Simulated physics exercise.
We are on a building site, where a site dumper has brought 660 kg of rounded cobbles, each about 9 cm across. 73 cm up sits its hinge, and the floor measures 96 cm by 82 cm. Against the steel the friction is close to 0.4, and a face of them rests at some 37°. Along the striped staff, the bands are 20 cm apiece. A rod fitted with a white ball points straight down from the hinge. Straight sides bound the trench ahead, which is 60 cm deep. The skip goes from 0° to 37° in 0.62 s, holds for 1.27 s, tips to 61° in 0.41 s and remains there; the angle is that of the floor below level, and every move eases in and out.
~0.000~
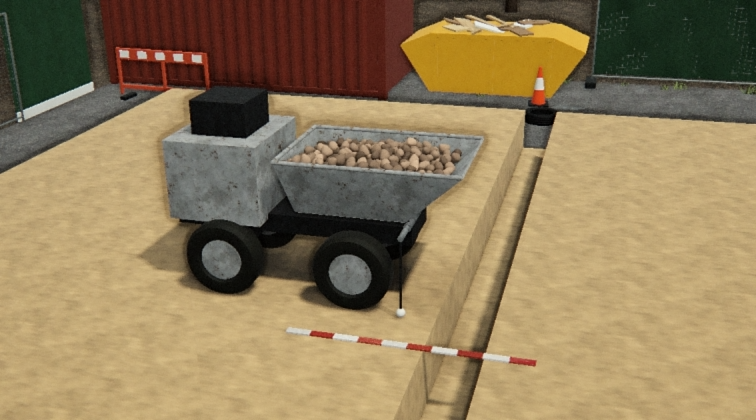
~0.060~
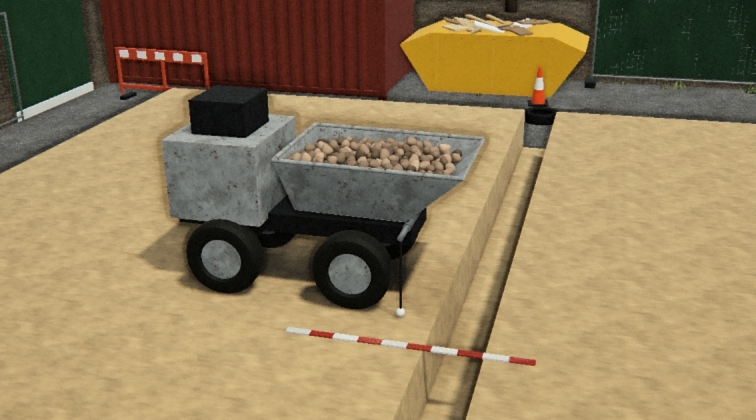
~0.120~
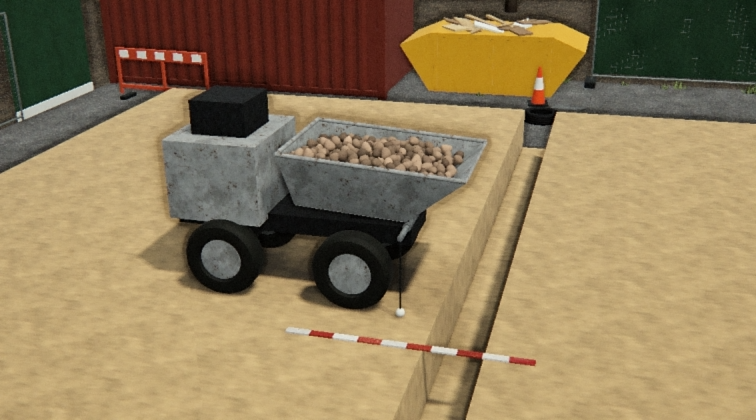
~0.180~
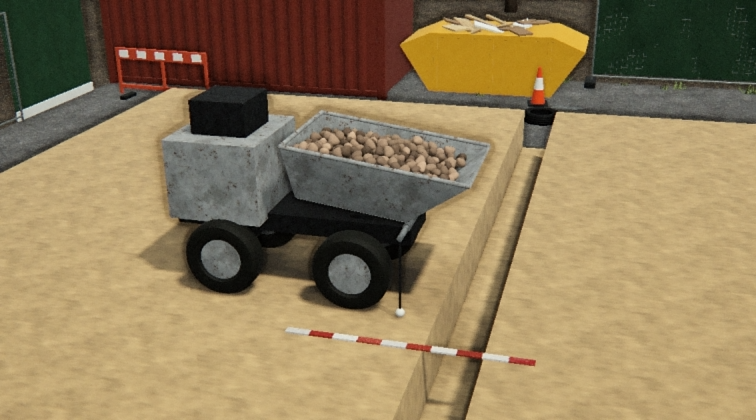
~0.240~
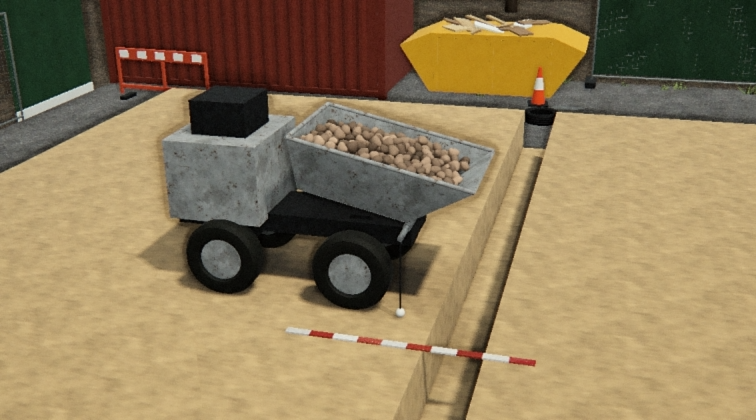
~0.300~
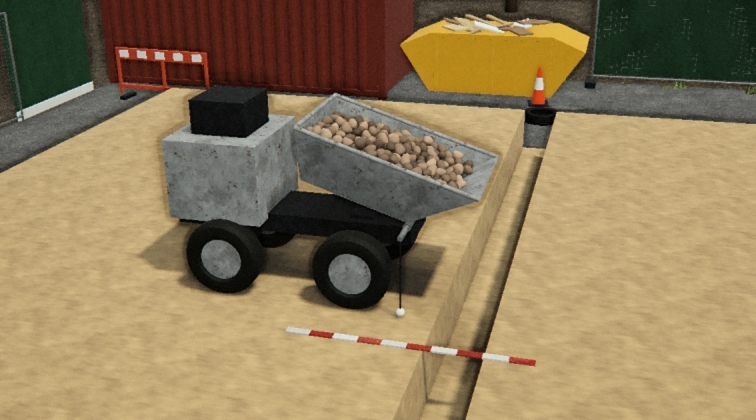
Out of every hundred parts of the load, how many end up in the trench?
Close to 20 in a hundred.
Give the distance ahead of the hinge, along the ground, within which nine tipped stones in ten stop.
Roughly 170 cm.
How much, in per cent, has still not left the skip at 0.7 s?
Near 100 in a hundred.
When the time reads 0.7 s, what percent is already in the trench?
I'd say near 0 per cent at that time.
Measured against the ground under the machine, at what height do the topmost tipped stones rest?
It finishes some 38 cm up from that ground.
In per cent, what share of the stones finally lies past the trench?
80 per cent or so.
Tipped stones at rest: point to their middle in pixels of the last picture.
Look at roughly (542, 298).
After 0.5 s the floor is at 31°; 100 % in the skip; the foremost stones are at (465, 201).
After 0.7 s the floor is at 37°; 100 % in the skip; the foremost stones are at (477, 203).
After 2.8 s the floor is at 61°; 61 % in the skip, 2 % in the trench, 37 % past the trench; the foremost stones are at (588, 309).
After 5.4 s the floor is at 61°; 0 % in the skip, 22 % in the trench, 78 % past the trench; the foremost stones are at (717, 328).
